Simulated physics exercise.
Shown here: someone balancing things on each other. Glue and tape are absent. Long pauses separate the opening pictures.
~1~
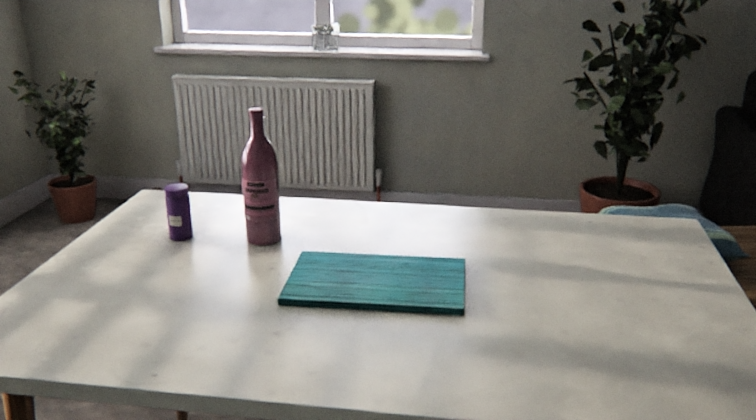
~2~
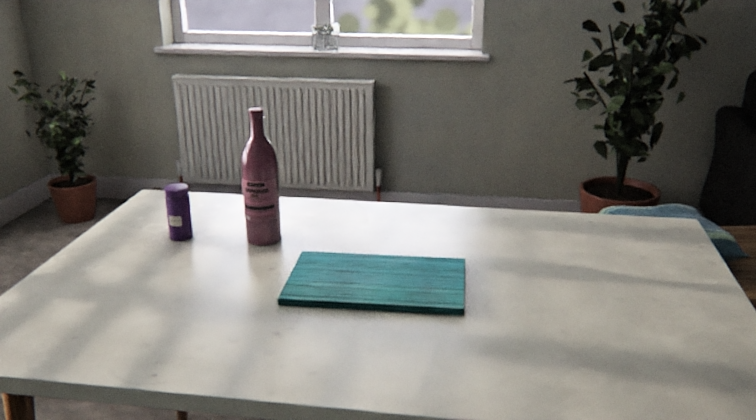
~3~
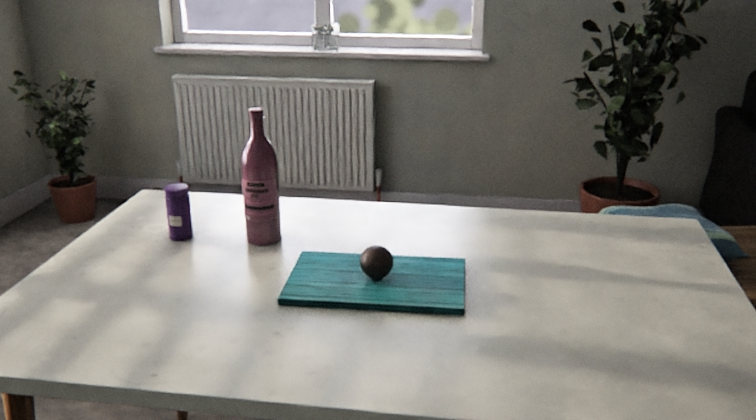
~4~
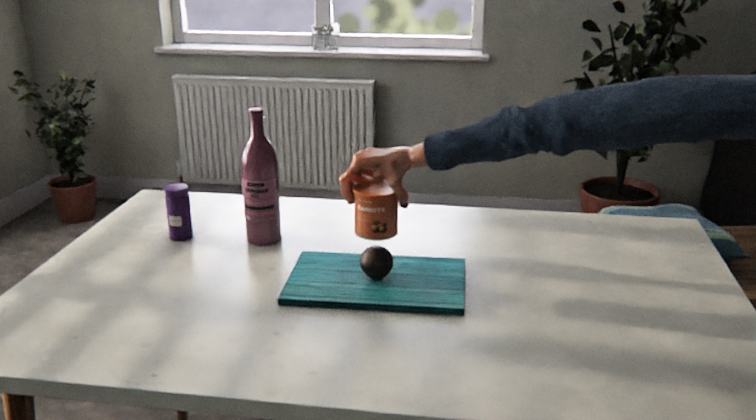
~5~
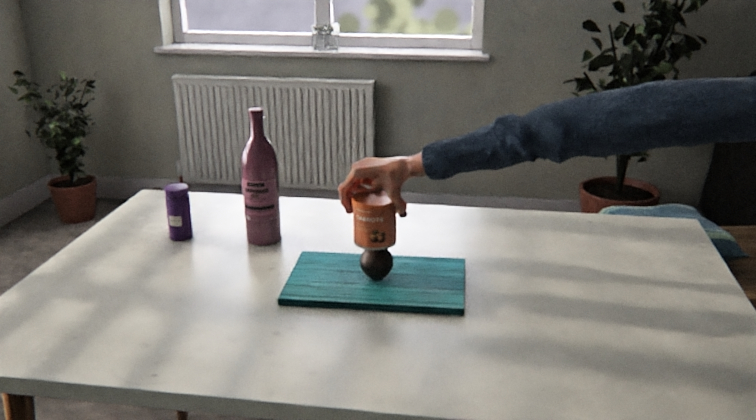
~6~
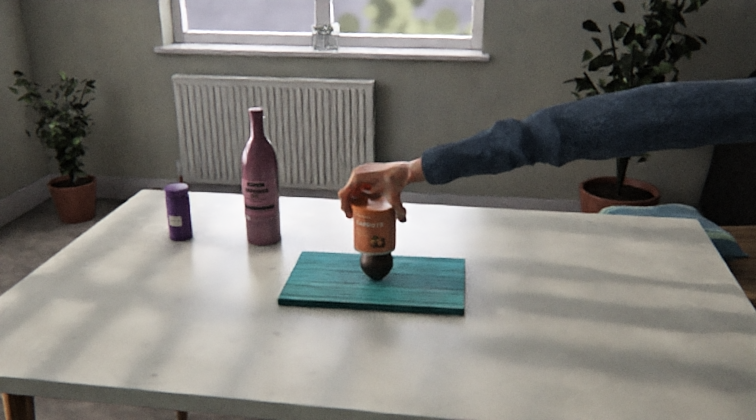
A hand lowering an orange tin onto a brown ball, which appeared on a teal board beside a bottle and purple shaker.
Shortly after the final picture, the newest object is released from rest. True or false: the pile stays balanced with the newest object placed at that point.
False.
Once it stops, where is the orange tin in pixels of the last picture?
Near (302, 254).
Then, 0.60 s past the last view, orange tin now fallen.
Then, 1.10 s past the last view, nothing new.
Finally, fallen, orange tin; the other 4 still in place. Final places as the last picture's camera would see them, orange tin near (302, 254). The pile comes apart.
